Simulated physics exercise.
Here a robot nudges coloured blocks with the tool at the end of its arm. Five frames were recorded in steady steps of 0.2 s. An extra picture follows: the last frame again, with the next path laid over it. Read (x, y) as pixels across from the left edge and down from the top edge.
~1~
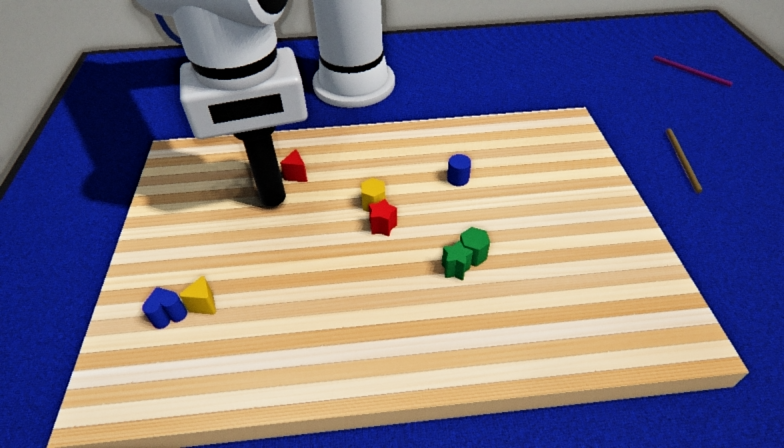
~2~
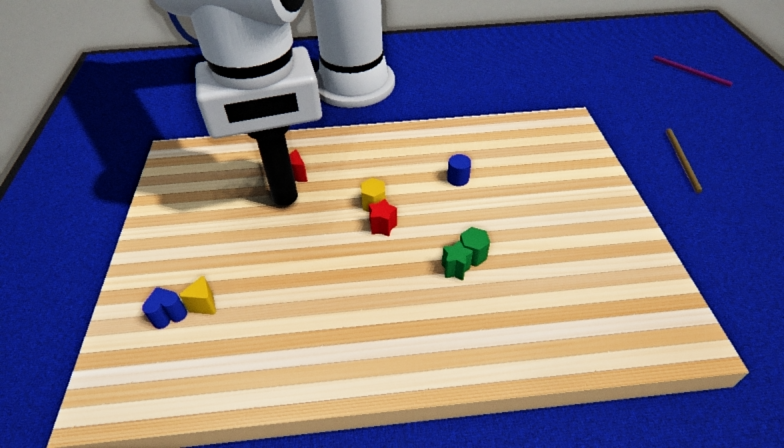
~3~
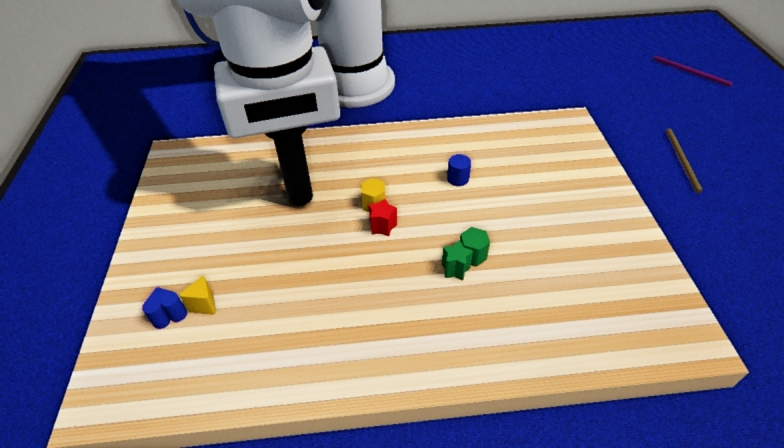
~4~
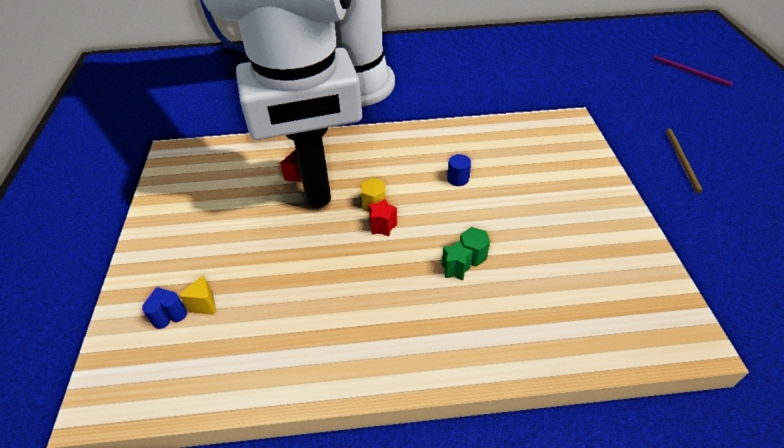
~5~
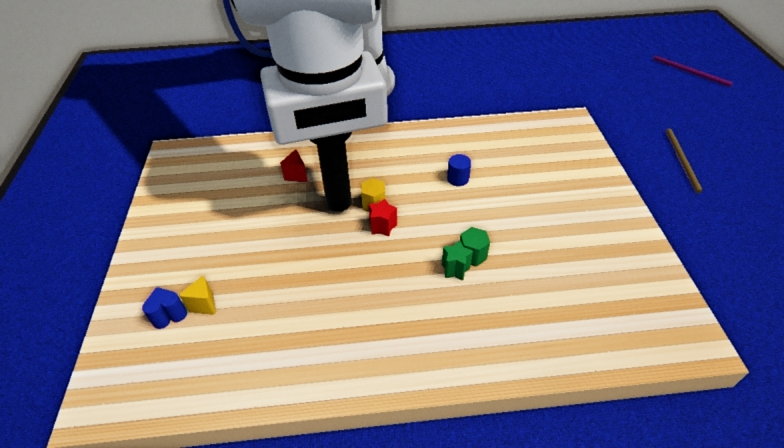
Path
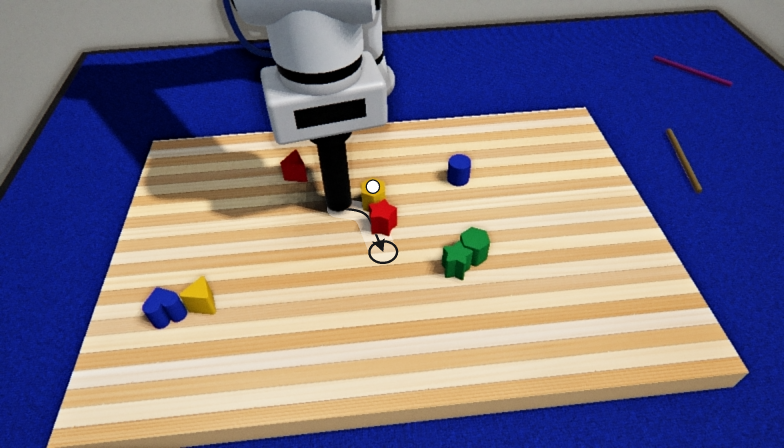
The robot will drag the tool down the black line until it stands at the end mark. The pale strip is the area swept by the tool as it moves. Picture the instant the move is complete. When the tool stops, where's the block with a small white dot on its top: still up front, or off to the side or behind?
I think the tool loses the block with a small white dot on its top somewhere along the way.
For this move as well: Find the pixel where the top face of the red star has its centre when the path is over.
At the end it should sit near (407, 229).
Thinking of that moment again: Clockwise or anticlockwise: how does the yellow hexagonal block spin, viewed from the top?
Twists anticlockwise.
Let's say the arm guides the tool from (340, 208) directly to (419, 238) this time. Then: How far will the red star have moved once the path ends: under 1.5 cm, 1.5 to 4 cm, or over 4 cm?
Over 4 cm.
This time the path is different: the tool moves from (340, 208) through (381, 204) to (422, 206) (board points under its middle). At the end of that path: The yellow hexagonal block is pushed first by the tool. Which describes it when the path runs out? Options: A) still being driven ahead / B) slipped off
(A)
Path on the board, from (340, 208) by way of (364, 214) and (375, 232) to (383, 252); the dot is on the yellow hexagonal block.
What follows on the original path. One third of the way, tool at (365, 209); yellow hexagonal block at (385, 186), turned 35° anticlockwise.
Two thirds of the way, tool at (375, 227); yellow hexagonal block at (385, 186), turned 40° anticlockwise; red star at (396, 222), turned 40° anticlockwise.
At the end, tool at (383, 247); red triangle in place; yellow hexagonal block at (385, 186), turned 40° anticlockwise; red star at (407, 229), turned 75° anticlockwise.
